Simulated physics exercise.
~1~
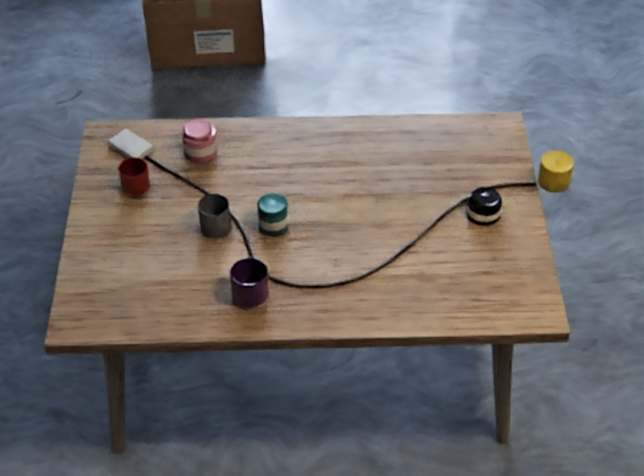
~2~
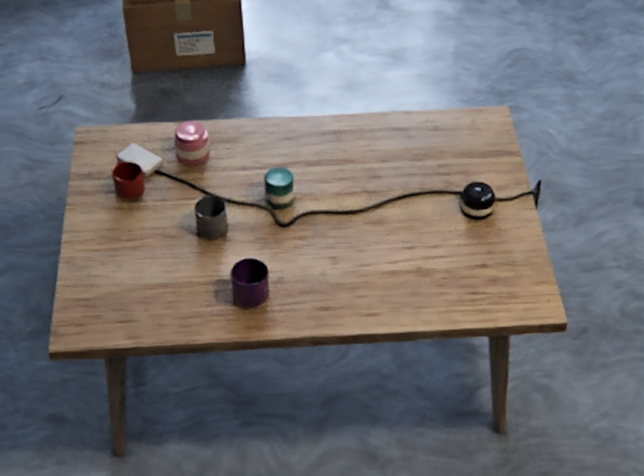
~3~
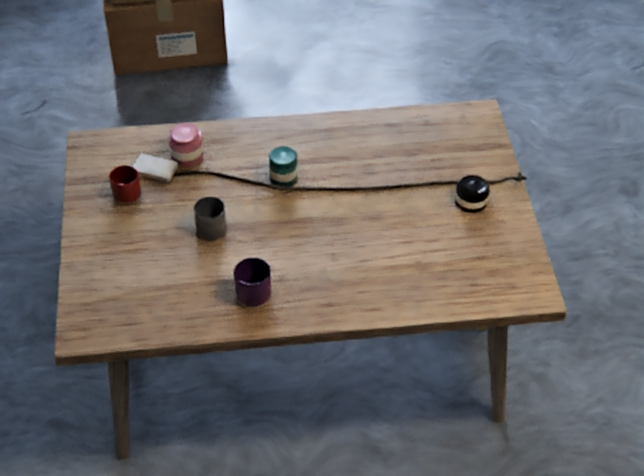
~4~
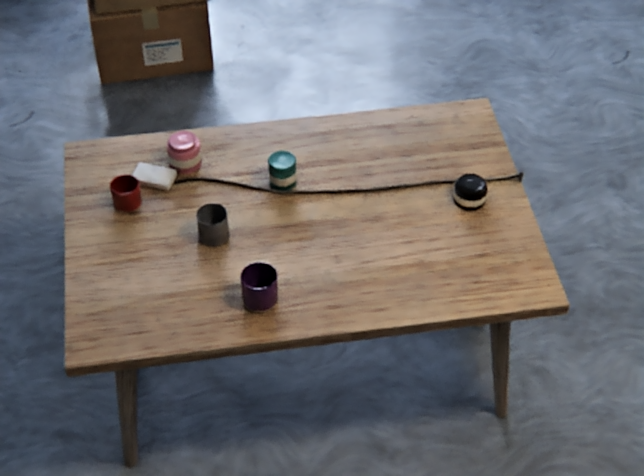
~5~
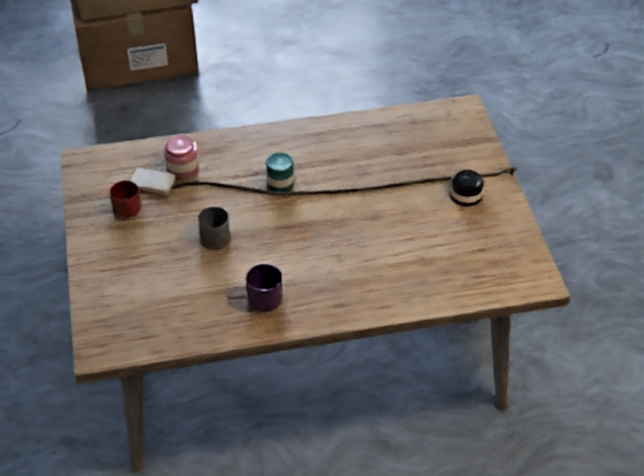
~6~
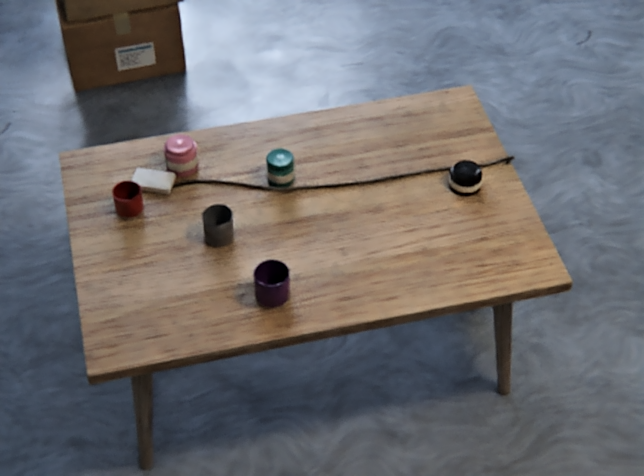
Yellow tin dropping off a wooden table's right edge, its dark cable pulling taut, shifting a white block and teal tin before settling.
